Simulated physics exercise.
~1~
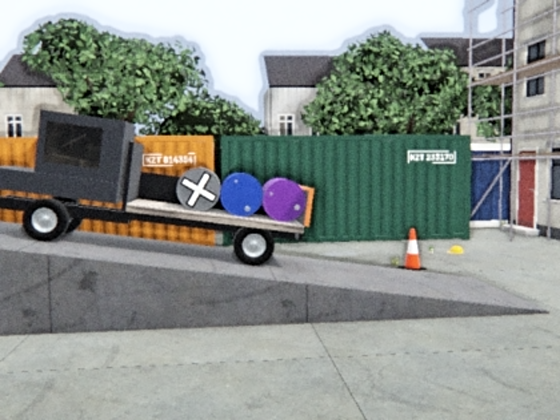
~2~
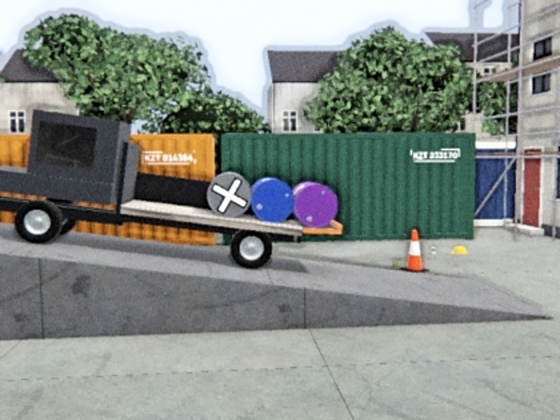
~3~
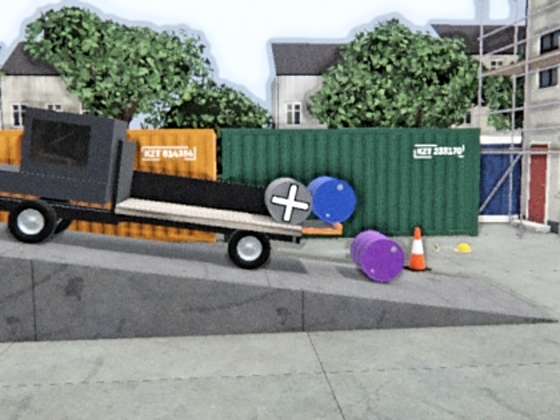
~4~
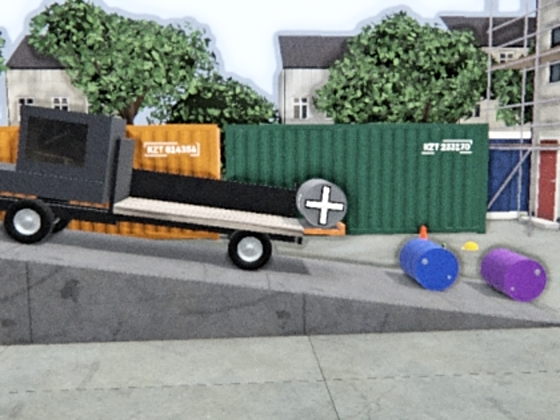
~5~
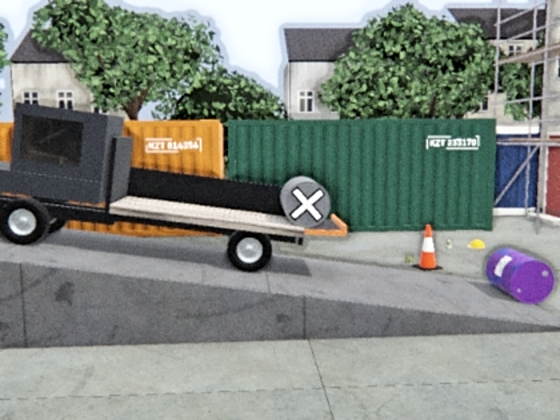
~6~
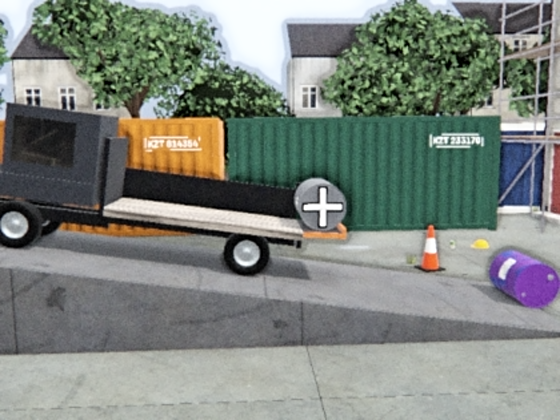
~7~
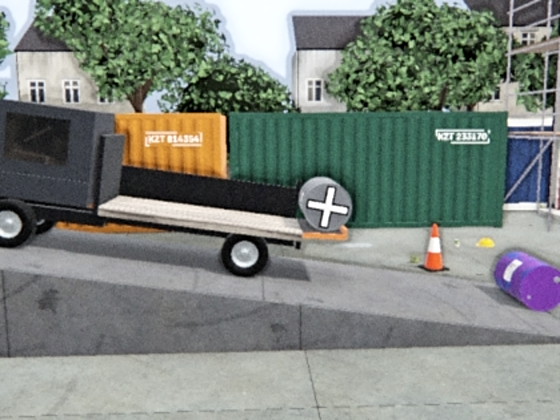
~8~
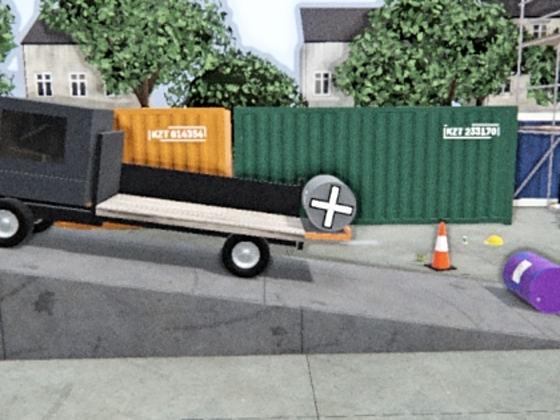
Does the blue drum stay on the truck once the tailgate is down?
No, the blue drum rolls over the lowered tailgate and drops off the back, following the purple one.
